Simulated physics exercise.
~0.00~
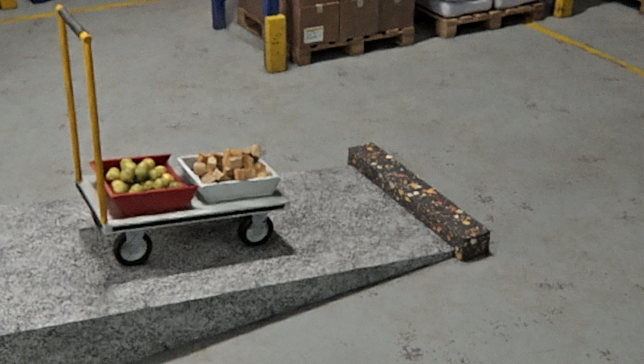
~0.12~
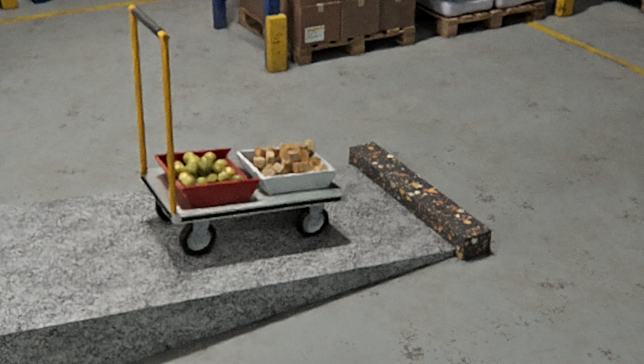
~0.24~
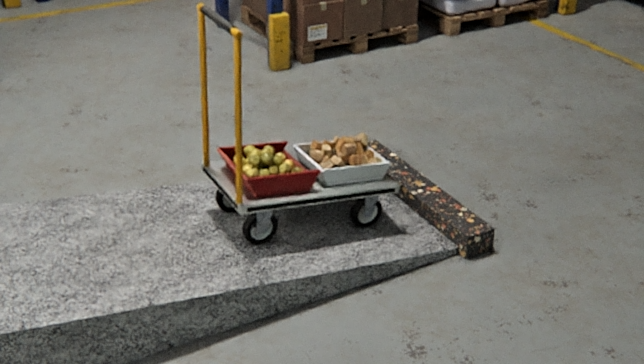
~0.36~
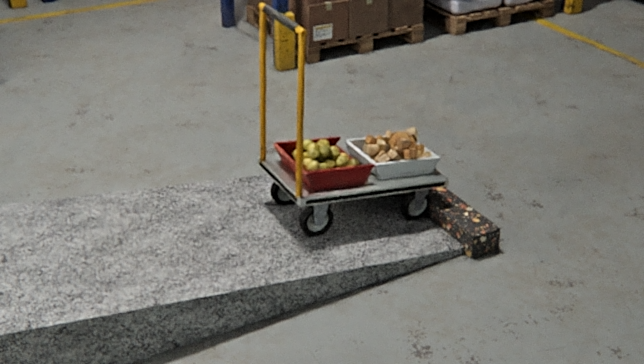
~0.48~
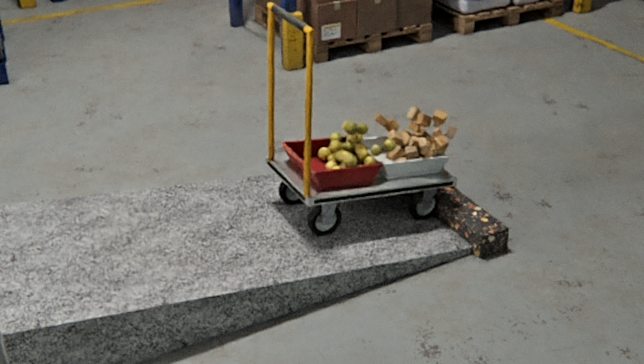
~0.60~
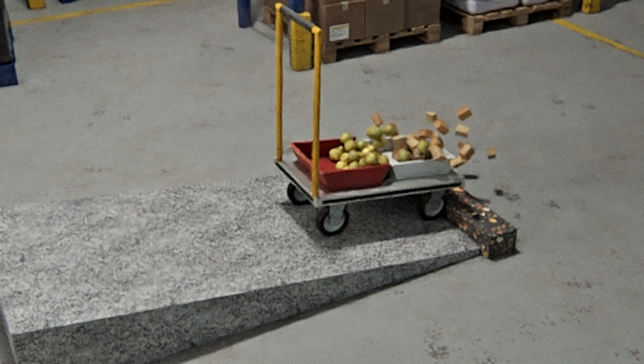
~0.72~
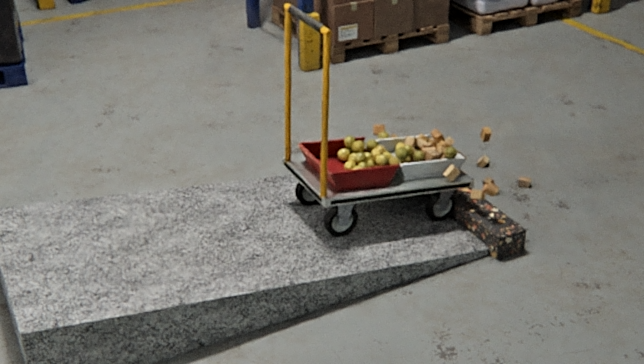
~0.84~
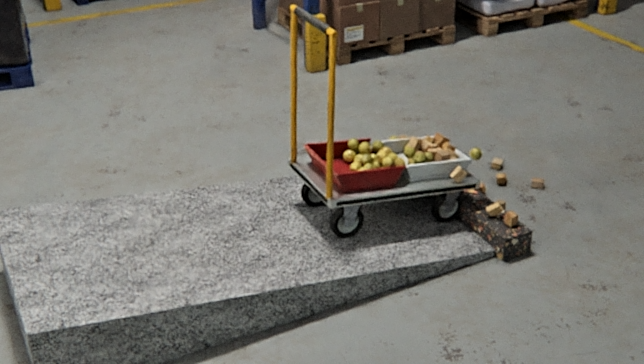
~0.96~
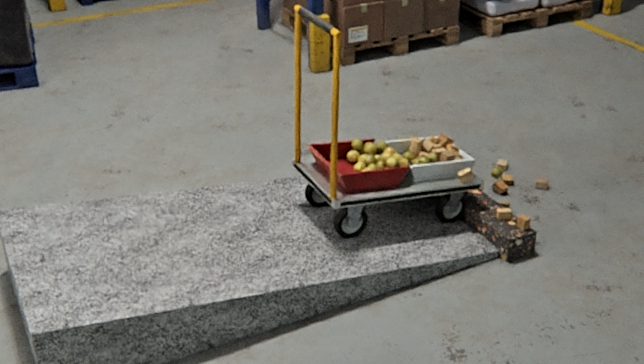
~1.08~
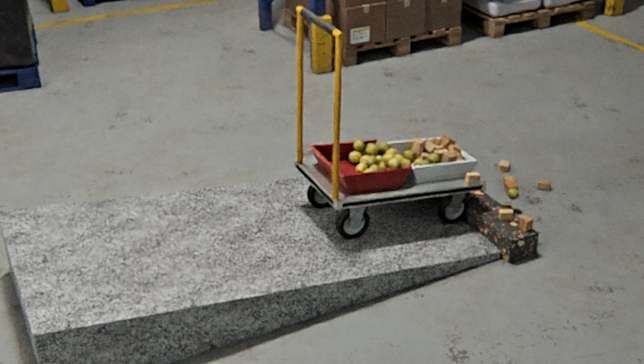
Warehouse floor, trolley rolling down a speckled ramp, stopping at a low kerb, yellow apples and wooden blocks pitching forward, some spilling beyond.
